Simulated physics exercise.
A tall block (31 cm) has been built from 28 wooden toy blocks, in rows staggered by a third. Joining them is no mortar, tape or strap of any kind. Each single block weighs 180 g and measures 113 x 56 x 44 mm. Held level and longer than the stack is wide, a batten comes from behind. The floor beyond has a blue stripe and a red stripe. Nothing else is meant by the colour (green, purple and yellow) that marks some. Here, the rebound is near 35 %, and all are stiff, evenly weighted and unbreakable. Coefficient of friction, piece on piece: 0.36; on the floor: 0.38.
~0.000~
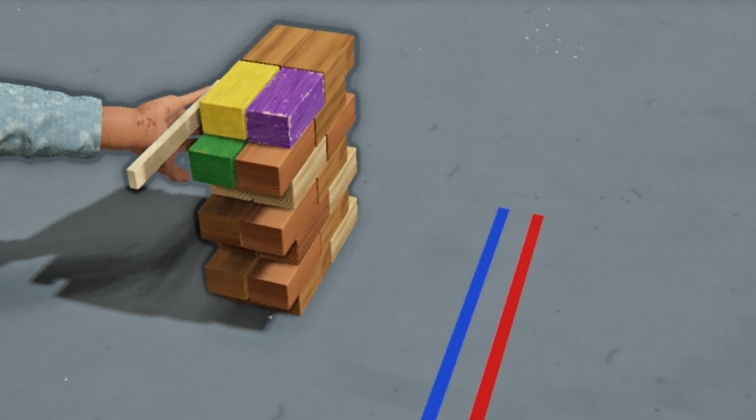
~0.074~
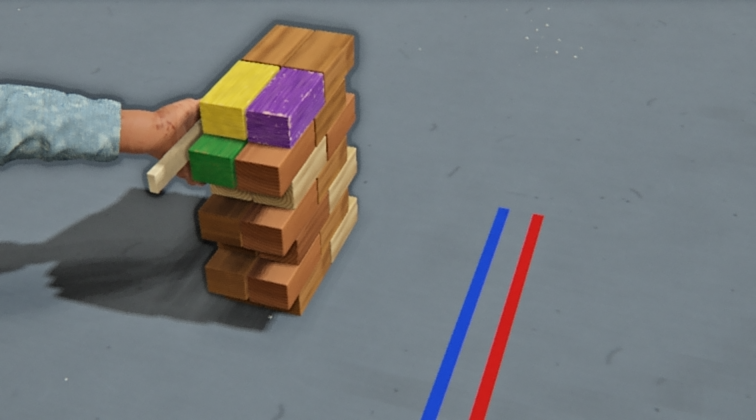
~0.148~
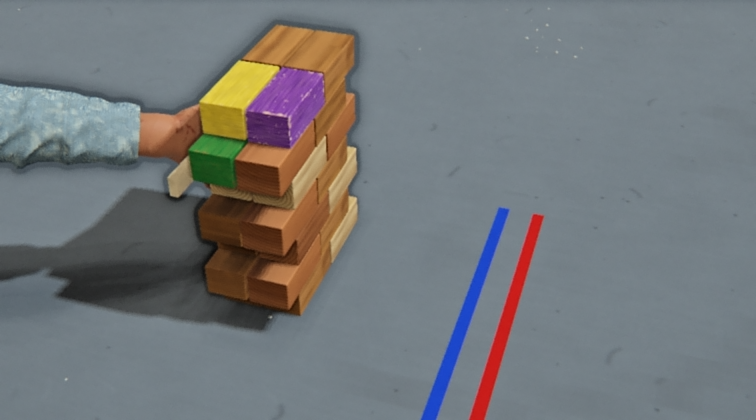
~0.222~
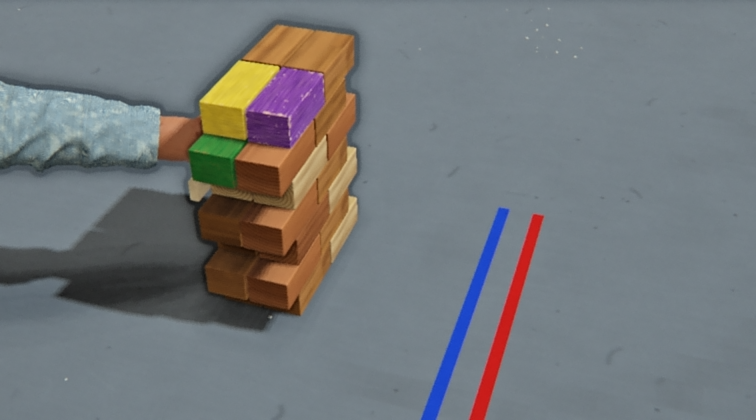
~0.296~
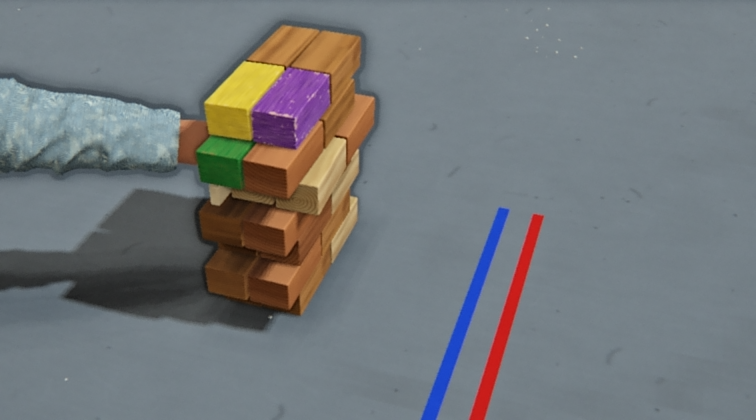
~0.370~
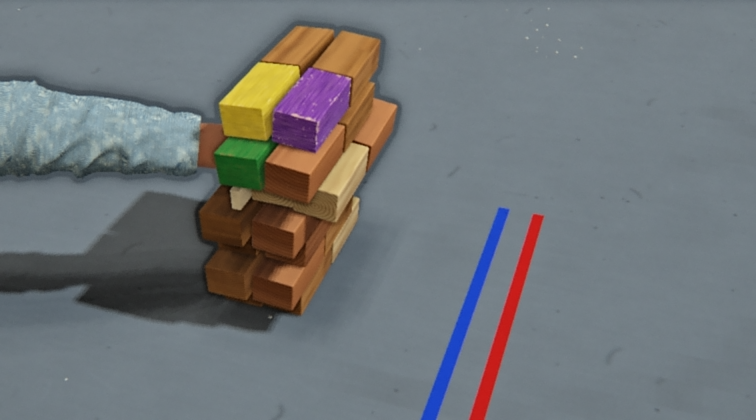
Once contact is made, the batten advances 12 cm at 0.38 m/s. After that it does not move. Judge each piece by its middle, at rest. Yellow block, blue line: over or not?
It never reaches the line.
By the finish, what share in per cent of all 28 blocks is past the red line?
Result: Around 20 per cent.
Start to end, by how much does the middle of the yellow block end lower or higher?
About 22 cm lower.
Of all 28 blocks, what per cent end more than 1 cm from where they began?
The shifted ones make up 70 per cent.
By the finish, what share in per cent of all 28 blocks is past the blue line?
Close to 30 per cent of them.
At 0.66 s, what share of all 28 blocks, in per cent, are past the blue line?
By then, 5 per cent.
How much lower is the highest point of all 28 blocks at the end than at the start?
About 13 cm.
Around 0.48 s, none of the 28 blocks past the blue line, 20 disturbed; yellow block tipped 18°; green block tipped 18°.
Around 0.66 s, 2 of the 28 blocks past the blue line; yellow block on its side; purple block on its side.
Around 0.92 s, 8 of the 28 blocks past the blue line; yellow block tipped 18°, 20 cm lower; purple block upside down.
Finally (2.4 s), 8 of the 28 blocks past the blue line; yellow block tipped 30°, 22 cm lower; purple block upside down; green block on its side. Seen by the last camera, middles, yellow block near (319, 267).
